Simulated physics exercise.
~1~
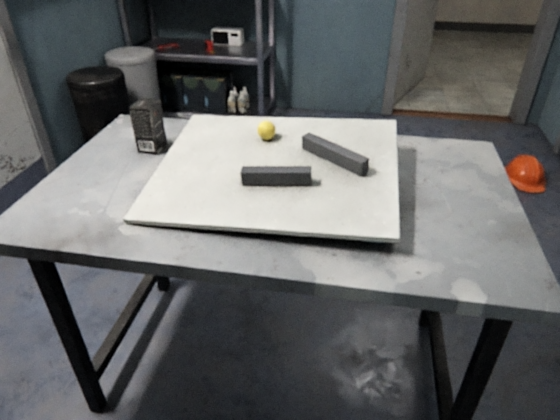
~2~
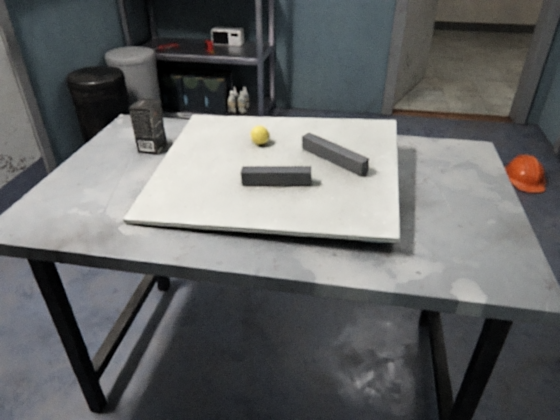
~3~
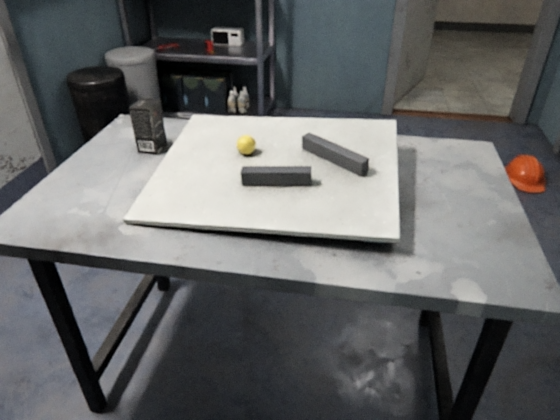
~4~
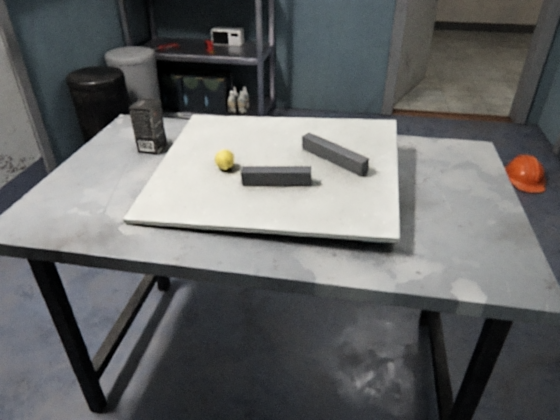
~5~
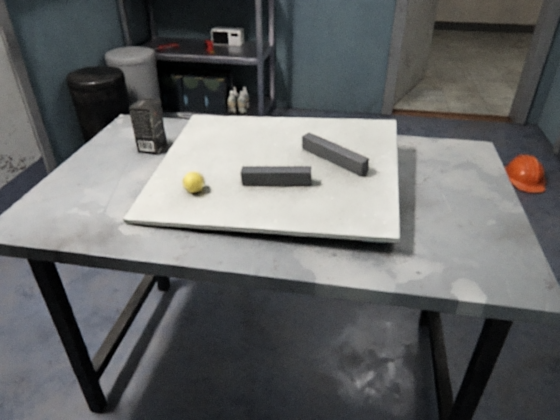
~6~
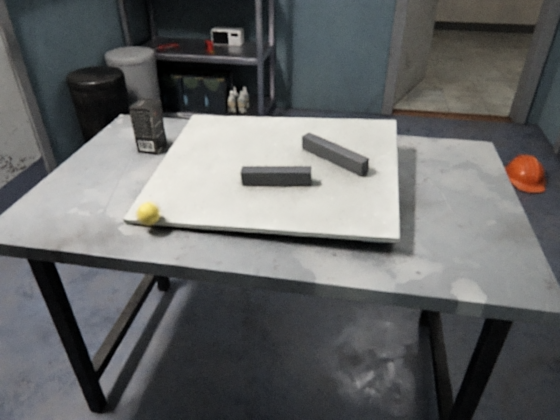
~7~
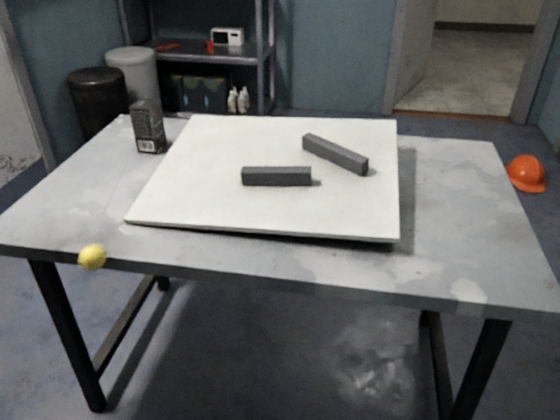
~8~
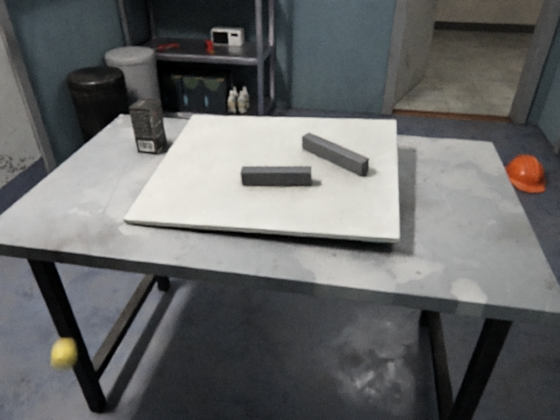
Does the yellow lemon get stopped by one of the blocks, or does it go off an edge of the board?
It goes off the near edge of the board. The blocks do not stop it, and it then drops off the table too.
A yellow lemon rolled down a tilted white board on a table, heading left and toward the viewer past two fixed gray blocks, then crossed the tabletop and dropped over the near edge, while a dark carton stayed standing behind.
